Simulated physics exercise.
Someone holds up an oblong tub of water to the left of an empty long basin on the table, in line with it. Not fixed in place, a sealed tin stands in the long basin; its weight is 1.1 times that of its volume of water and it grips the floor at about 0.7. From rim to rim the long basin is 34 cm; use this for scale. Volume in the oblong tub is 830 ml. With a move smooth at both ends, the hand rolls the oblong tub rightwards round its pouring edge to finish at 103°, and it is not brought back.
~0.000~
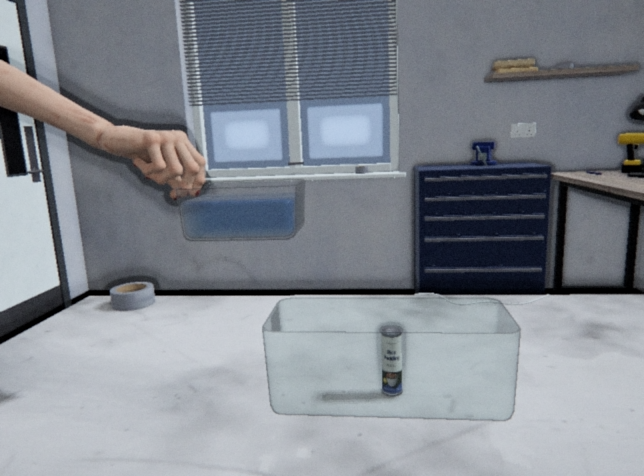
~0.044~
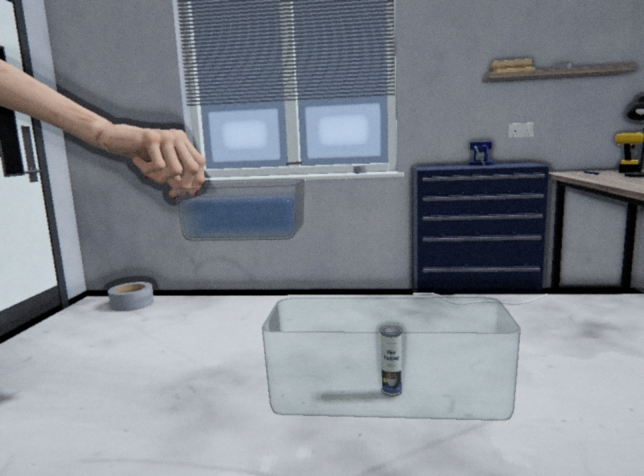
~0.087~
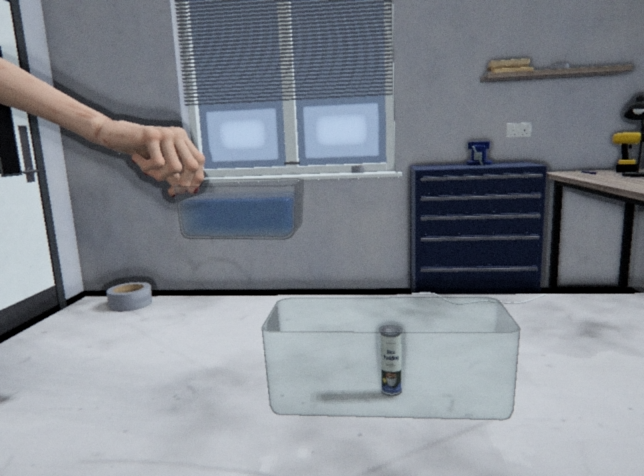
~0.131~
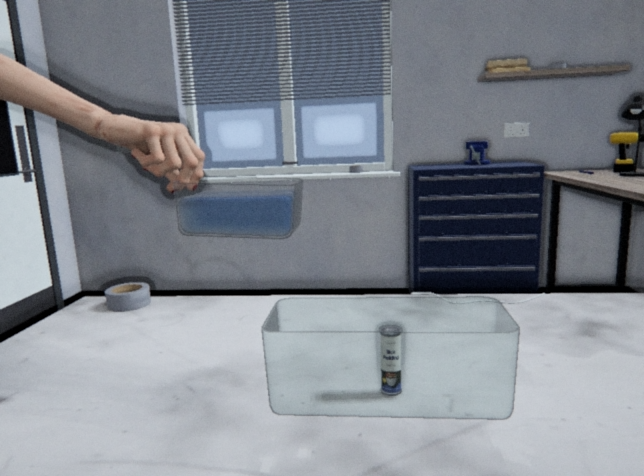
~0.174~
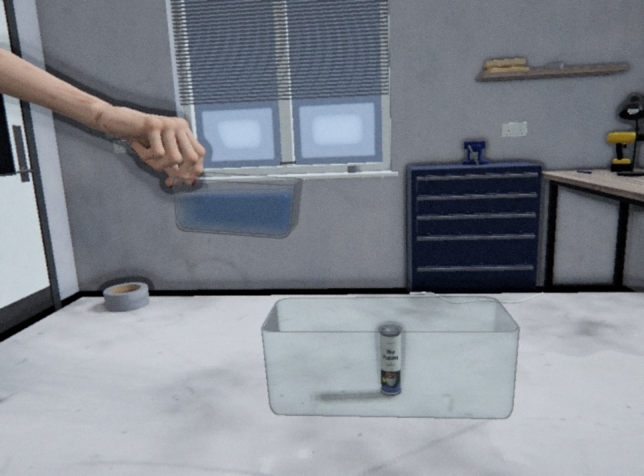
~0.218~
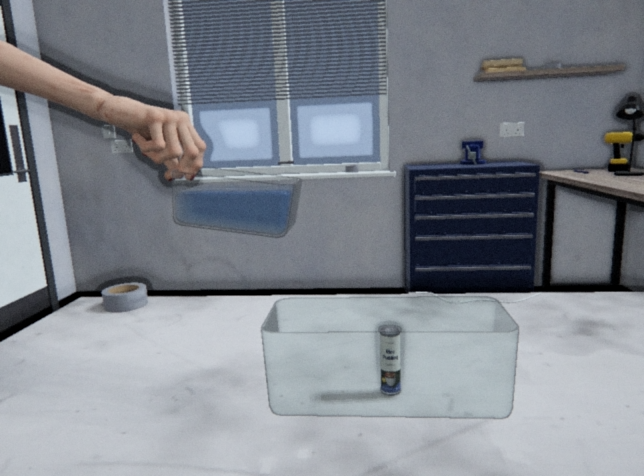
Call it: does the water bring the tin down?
Call: Not brought down.
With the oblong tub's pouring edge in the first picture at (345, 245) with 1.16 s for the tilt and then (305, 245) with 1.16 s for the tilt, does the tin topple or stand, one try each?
Run one: It does not tip. Run two: It tumbles.
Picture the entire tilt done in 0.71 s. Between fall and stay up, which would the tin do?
Outcome - the tin remains standing.
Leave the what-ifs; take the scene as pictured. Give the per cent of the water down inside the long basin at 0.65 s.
Estimate - around 3 in a hundred parts.
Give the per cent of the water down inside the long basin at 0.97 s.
Around 64 in a hundred.
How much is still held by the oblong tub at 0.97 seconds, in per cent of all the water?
I'd estimate some 10 per cent.
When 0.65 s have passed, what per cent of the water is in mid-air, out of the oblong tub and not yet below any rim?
Around 40 in a hundred.
Then, 0.65 s in, the tilt is 61° and 57 per cent is still to pour; the tin stands where it began.
Then, 0.97 s in, the tilt is 96° and 10 per cent is still to pour; the tin stands where it began.
Then, 1.30 s in, the tilt is 103° and 0 per cent is still to pour; the tin stands where it began.
Then, 1.66 s in, the tilt is 103° and 0 per cent is still to pour; the tin stands where it began.
Finally, the tin stands where it began.
